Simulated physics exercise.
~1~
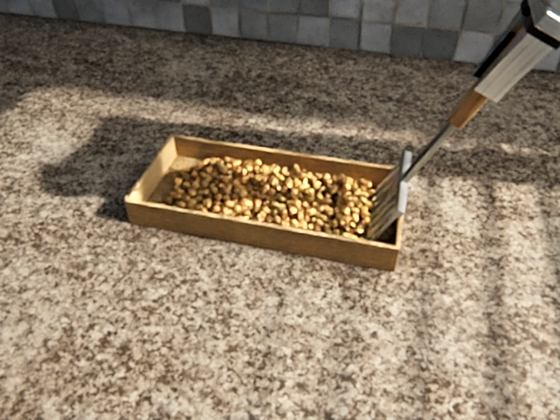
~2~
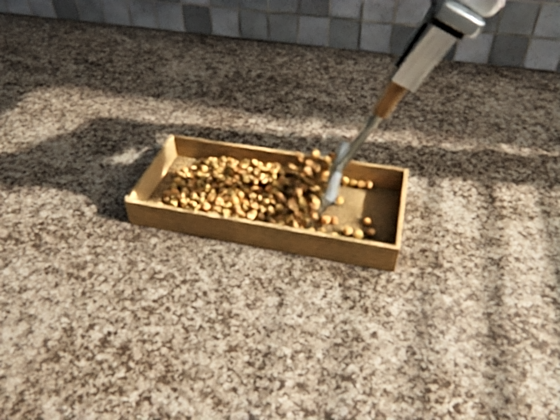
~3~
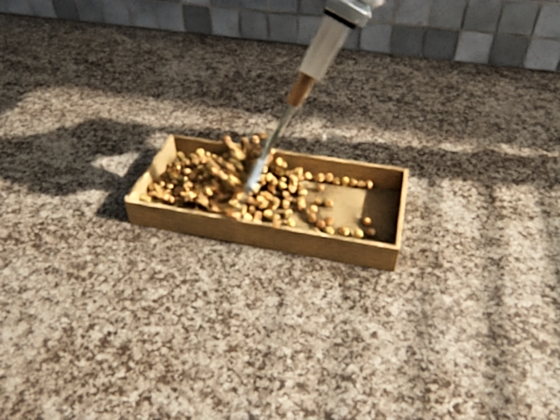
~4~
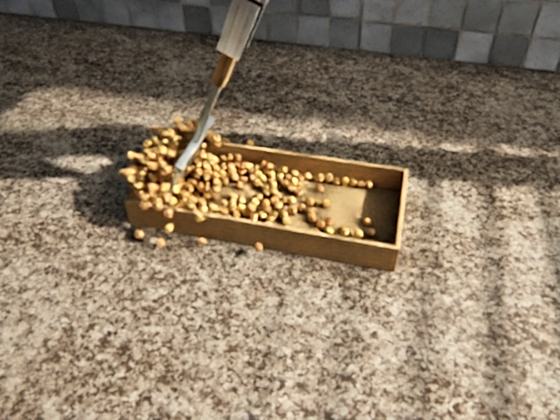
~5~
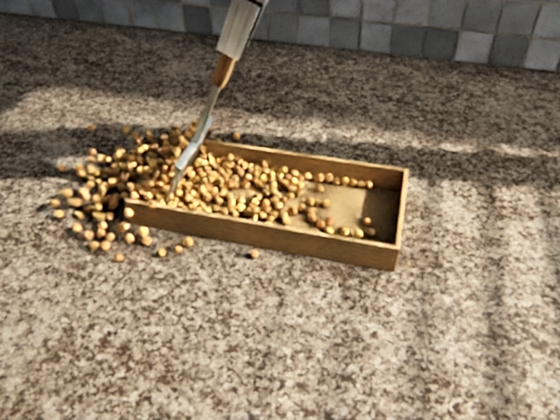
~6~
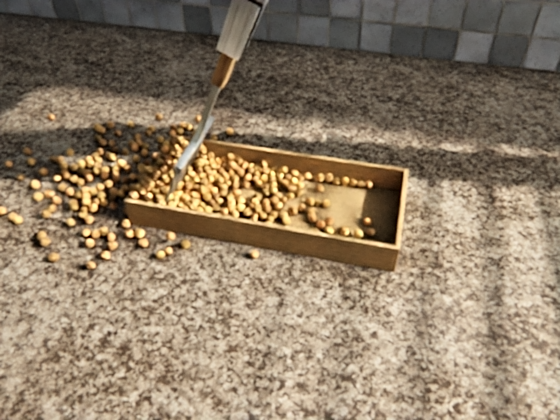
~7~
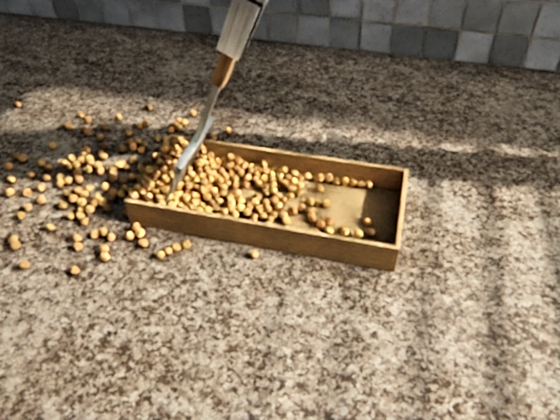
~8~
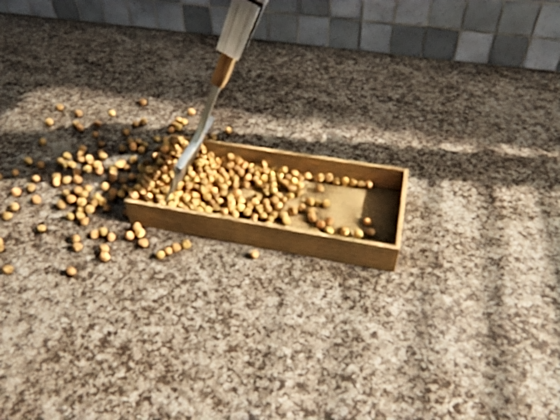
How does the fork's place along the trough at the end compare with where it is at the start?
At the start the fork is at the right end of the trough, and by the end it has moved across to rest near the left end.
At the start, a robot gripper holds a fork at the right end of a long wooden trough heaped with dried chickpeas on a speckled countertop. The fork sweeps left through the chickpeas, pushing them into a pile ahead of it and leaving much of the right end bare. As it nears the left end, the pile rises above the rim and chickpeas begin to tumble out. The fork stops there while the spilled chickpeas roll and scatter across the counter. At the end, most of the chickpeas remain in the trough, with many others strewn to its left.
